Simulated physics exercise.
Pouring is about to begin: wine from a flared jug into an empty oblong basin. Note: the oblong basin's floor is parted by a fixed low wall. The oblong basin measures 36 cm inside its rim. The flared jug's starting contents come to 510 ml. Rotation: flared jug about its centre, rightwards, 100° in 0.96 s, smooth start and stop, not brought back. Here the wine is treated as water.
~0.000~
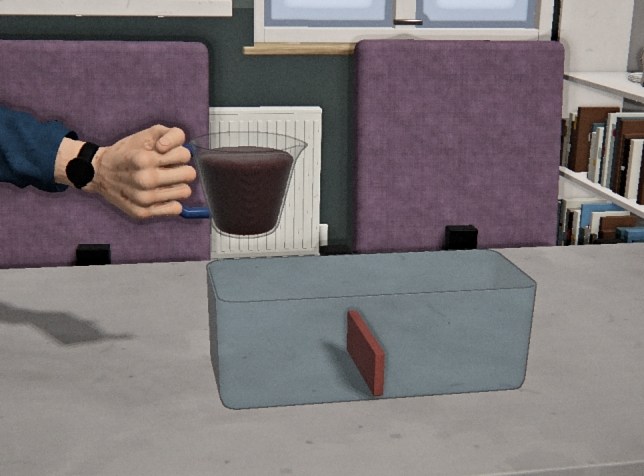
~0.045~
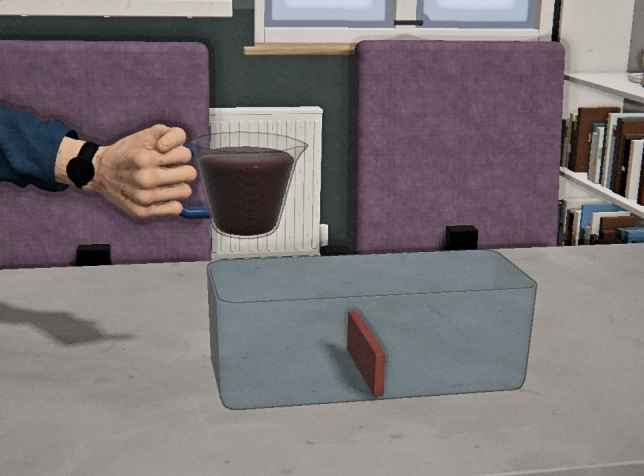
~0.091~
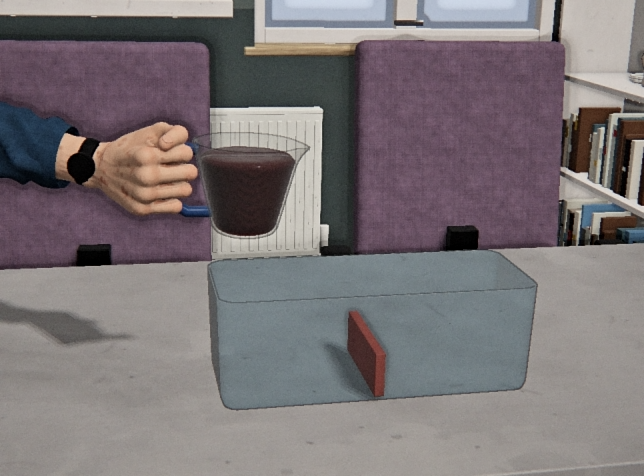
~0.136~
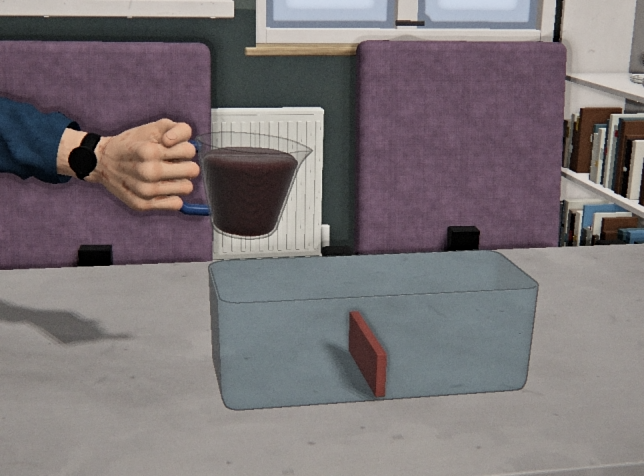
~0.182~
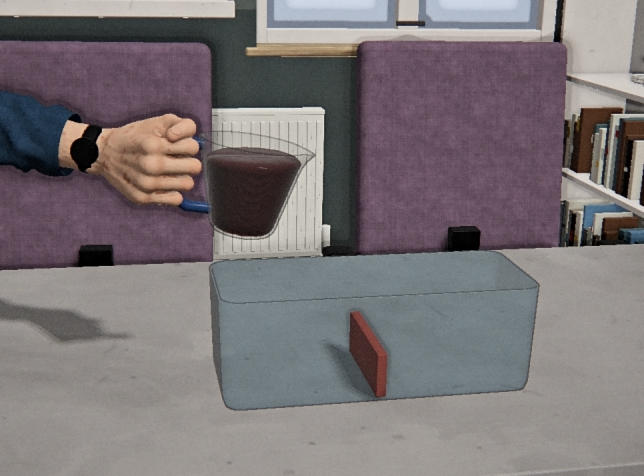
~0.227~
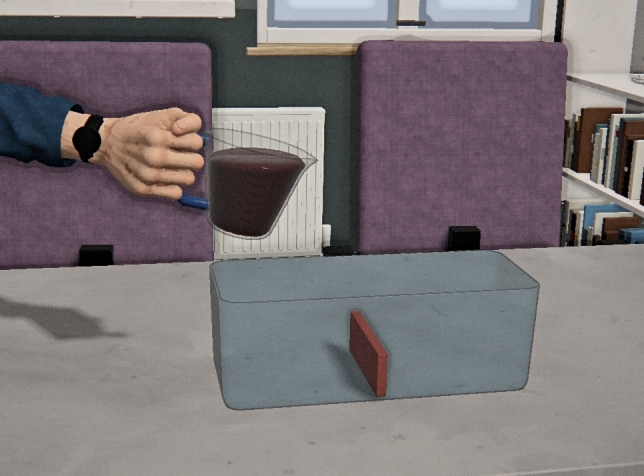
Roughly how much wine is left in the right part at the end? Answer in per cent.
Roughly 23 per cent is left in the right part.
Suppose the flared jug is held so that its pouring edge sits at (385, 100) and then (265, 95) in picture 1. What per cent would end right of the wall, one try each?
About 95 %, then about 5 %.
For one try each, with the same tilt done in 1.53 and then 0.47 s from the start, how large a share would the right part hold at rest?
Near 35 in a hundred on the first go and near 10 in a hundred on the second.
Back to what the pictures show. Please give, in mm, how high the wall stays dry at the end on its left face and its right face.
Near 36 mm for the left and near 48 mm for the right.
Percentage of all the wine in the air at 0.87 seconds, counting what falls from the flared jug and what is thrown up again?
About 10 per cent.
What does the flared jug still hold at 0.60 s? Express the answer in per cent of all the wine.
Around 64 percent.
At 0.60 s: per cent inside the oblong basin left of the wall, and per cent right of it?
Left roughly 9 per cent, right roughly 5.
Then, 0.60 s in, the tilt is 69° and 64 per cent is still to pour, 9 is left of the wall and 5 right of it.
Then, 0.87 s in, the tilt is 98° and 11 per cent is still to pour, 57 is left of the wall and 22 right of it.
Then, 1.15 s in, the tilt is 100° and 0 per cent is still to pour, 76 is left of the wall and 23 right of it.
Then, 1.46 s in, the tilt is 100° and 0 per cent is still to pour, 76 is left of the wall and 23 right of it.
Finally, 76 per cent lies left of the wall, 23 right of it and 1 outside.
